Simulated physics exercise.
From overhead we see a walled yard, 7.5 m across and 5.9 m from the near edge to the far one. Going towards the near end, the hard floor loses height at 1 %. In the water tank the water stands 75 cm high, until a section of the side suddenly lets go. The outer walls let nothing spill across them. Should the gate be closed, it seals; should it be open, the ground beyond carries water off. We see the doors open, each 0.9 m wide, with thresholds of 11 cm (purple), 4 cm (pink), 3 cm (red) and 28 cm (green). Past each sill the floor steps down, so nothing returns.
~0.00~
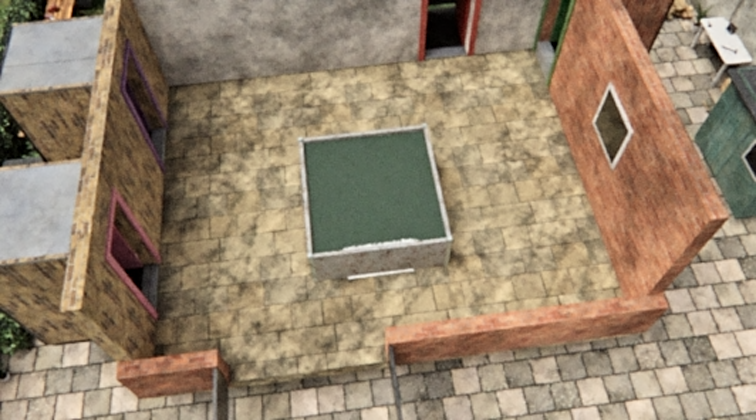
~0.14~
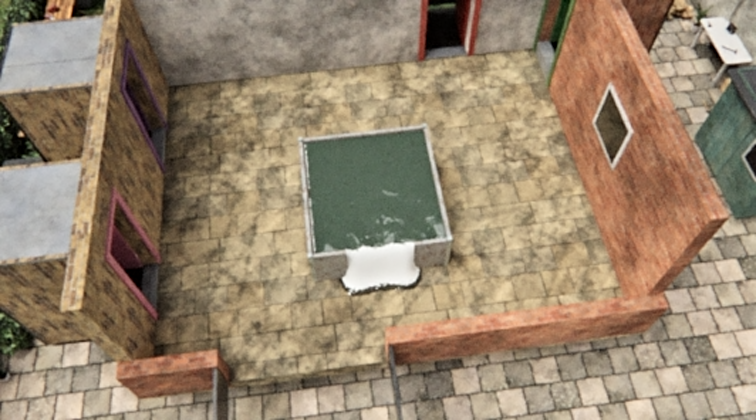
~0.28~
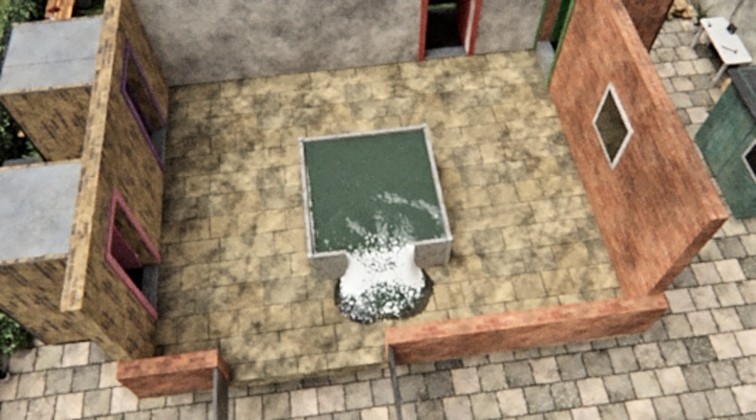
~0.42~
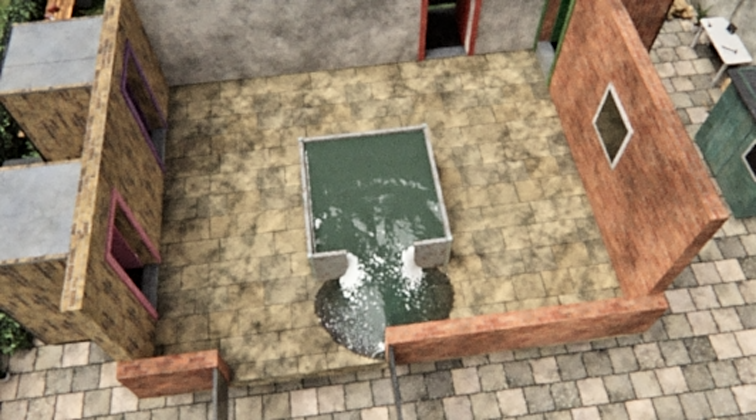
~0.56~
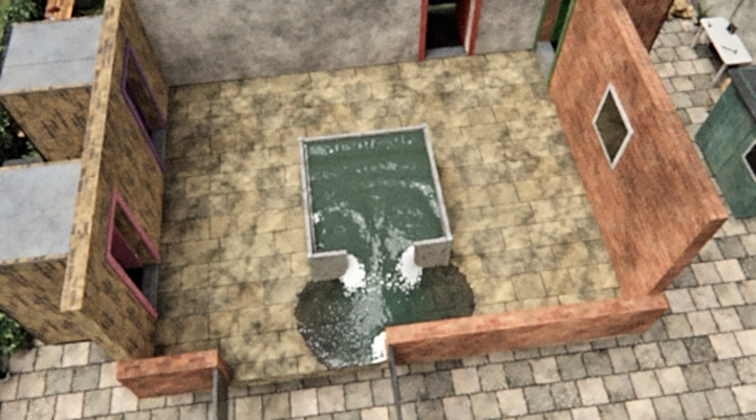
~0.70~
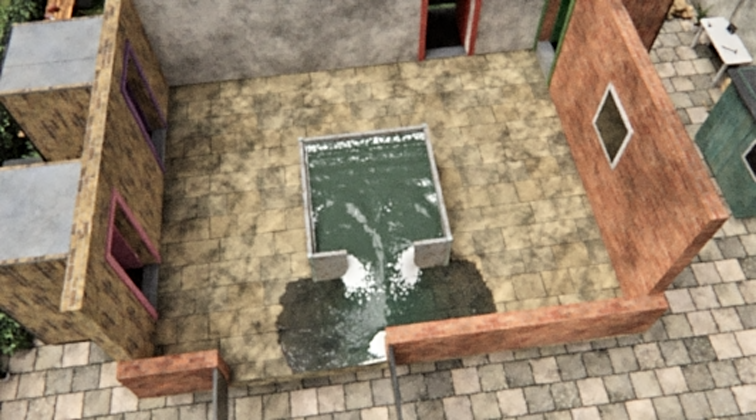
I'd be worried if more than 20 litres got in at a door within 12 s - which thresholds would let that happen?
As I see it, my guess is the purple door lets through less than the limit, my guess is the pink door lets through less than the limit, my guess is the red door lets through more than the limit, my guess is the green door lets through less than the limit.
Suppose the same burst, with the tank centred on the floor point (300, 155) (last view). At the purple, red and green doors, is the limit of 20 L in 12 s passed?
Well, purple ends up inside the mark, red ends up inside the mark and green ends up inside the mark.
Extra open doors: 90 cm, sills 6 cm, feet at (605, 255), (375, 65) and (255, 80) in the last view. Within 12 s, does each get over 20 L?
Check each in turn: The first succeeds, the second fails, the third fails.
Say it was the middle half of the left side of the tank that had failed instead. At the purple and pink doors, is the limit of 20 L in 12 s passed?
Checking each door against the limit: Purple tops it, pink tops it.
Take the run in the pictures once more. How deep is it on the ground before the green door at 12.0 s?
It's some 4.5 centimetres deep.
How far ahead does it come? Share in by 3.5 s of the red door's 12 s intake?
Around 0 percent.
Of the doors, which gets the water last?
That would be the purple door.
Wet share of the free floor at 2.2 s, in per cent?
Some 20 per cent of the floor is wet.
After 1.4 s water covers 15 % of the floor and is deepest (52 cm) near (399, 333); purple door not reached, pink door not reached, red door not reached, green door not reached.
After 2.2 s water covers 20 % of the floor and is deepest (44 cm) near (401, 344); purple door not reached, pink door not reached, red door not reached, green door not reached.
After 3.5 s water covers 30 % of the floor and is deepest (30 cm) near (401, 344); purple door not reached, pink door not reached, red door not reached, green door not reached.
After 7.0 s water covers 55 % of the floor and is deepest (18 cm) near (401, 344); purple door not reached, pink door 1 cm at the sill, 0 L in, red door 7 cm at the sill, 21 L in, green door 10 cm at the sill, 0 L in.
After 12.0 s water covers 85 % of the floor and is deepest (10 cm) near (401, 344); purple door 5 cm at the sill, 0 L in, pink door 1 cm at the sill, 0 L in, red door 4 cm at the sill, 51 L in, green door 4 cm at the sill, 0 L in.
